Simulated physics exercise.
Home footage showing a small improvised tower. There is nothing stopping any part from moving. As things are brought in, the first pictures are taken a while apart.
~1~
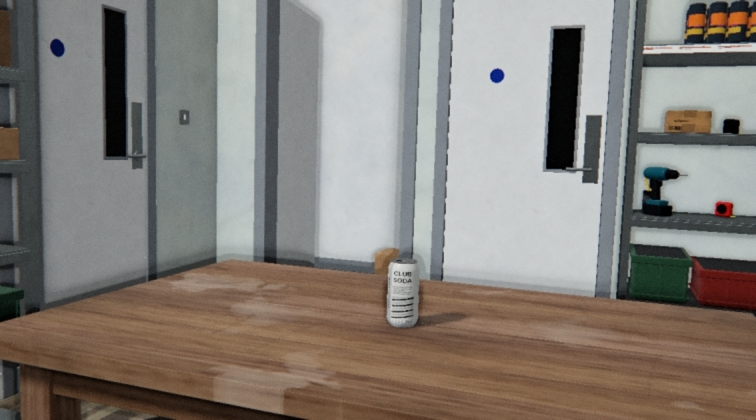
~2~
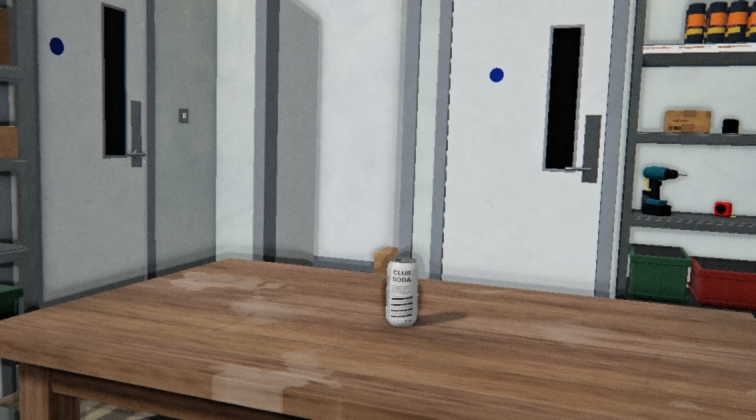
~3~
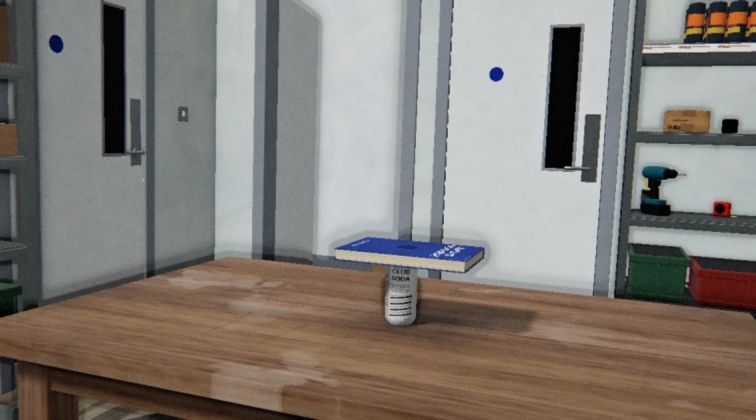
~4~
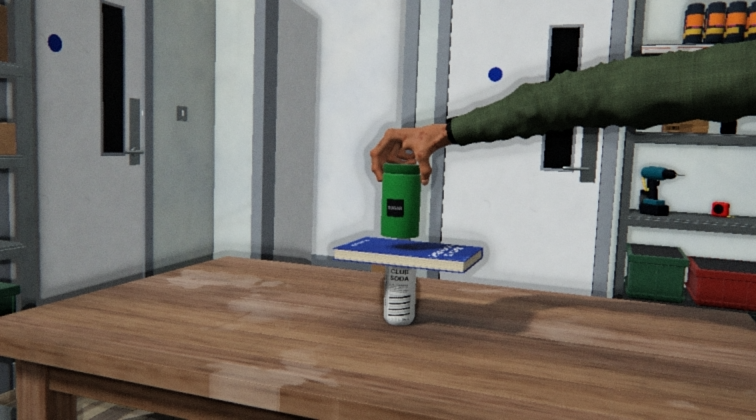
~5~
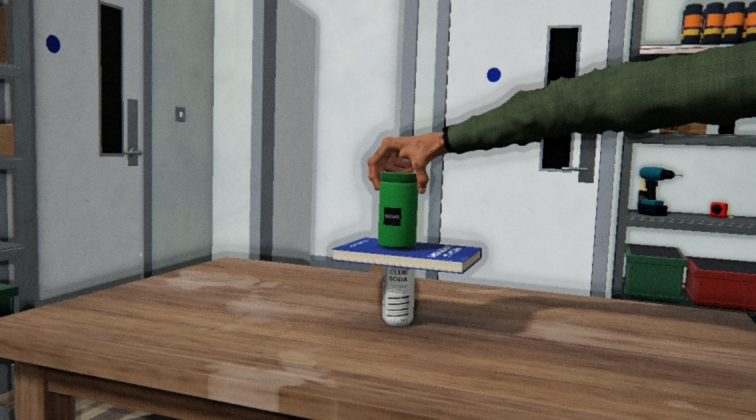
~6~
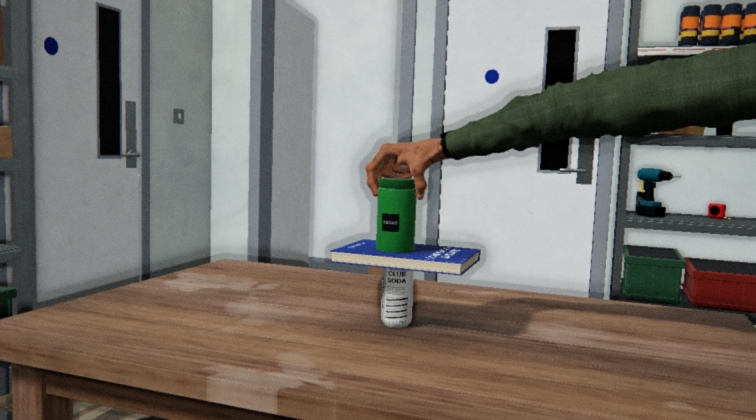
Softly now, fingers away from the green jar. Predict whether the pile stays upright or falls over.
Prediction: It stays upright.
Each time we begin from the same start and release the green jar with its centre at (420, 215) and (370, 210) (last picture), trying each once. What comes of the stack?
Case A: It survives; case B: It survives.
Then, 0.70 s later than the last frame, all is still.
Then, 1.70 s later than the last frame, green jar resting near (396, 215).
When it is over, all 3 as before. End places, in pixels of the last picture, green jar near (396, 215). The stack holds.
